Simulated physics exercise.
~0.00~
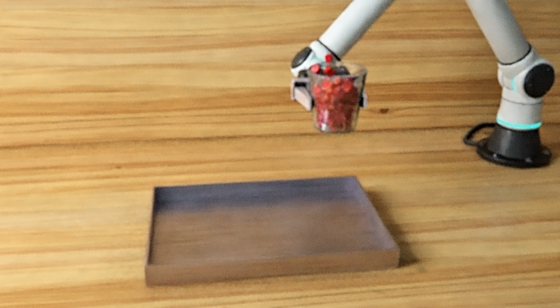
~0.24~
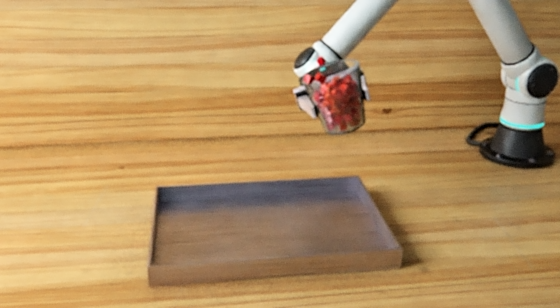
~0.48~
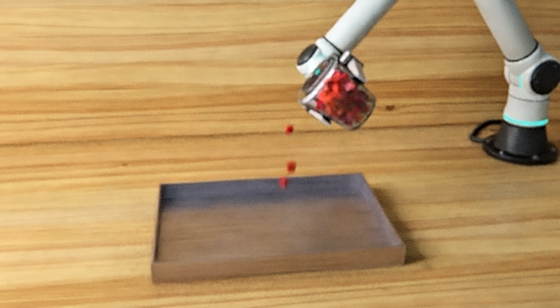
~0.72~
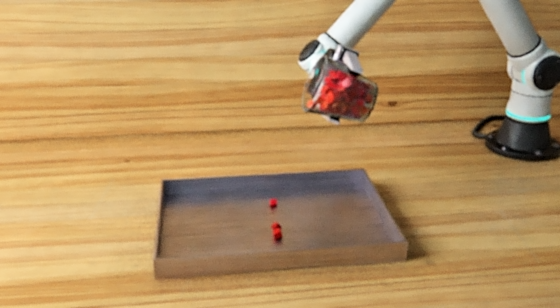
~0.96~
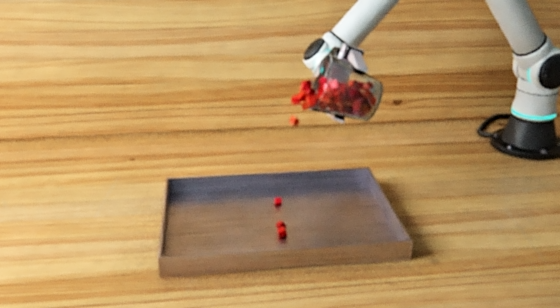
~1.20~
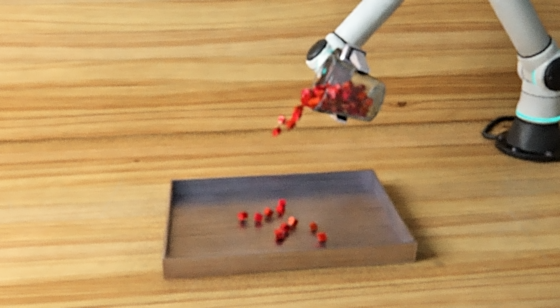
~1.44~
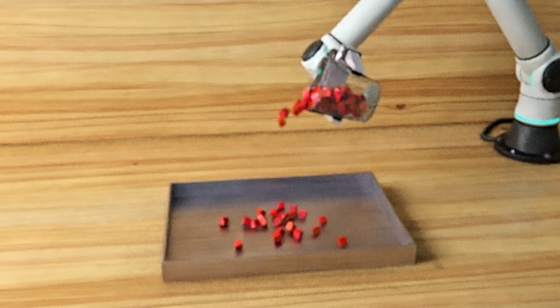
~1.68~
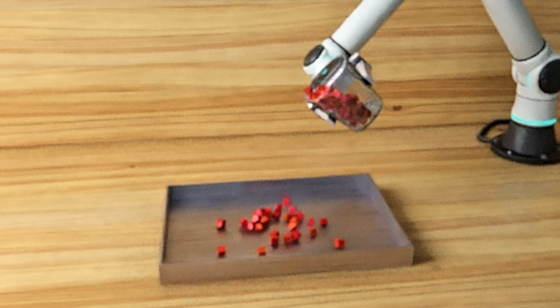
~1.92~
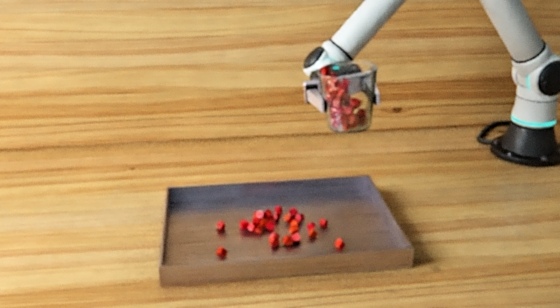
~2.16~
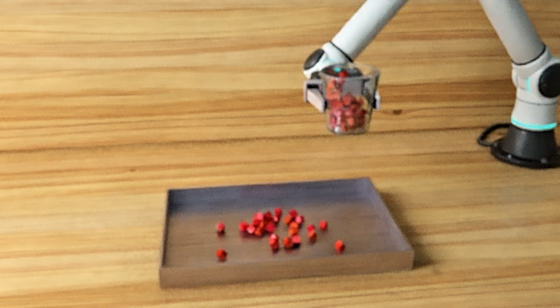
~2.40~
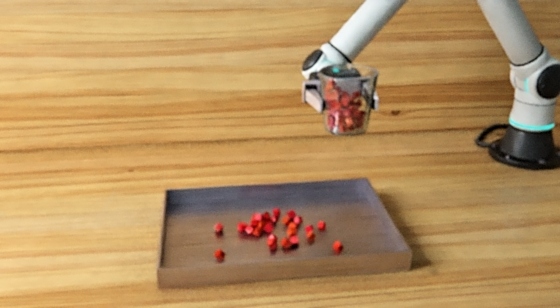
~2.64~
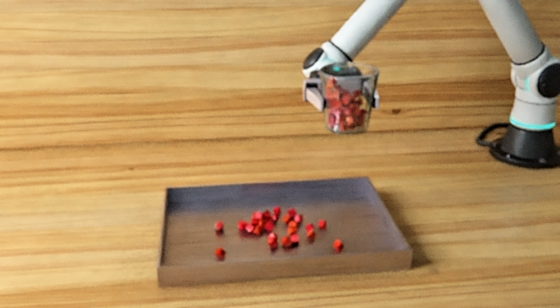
Above a tray on a wooden table, a robot arm tips a beaker, spilling some red dice, then rights it still partly full.
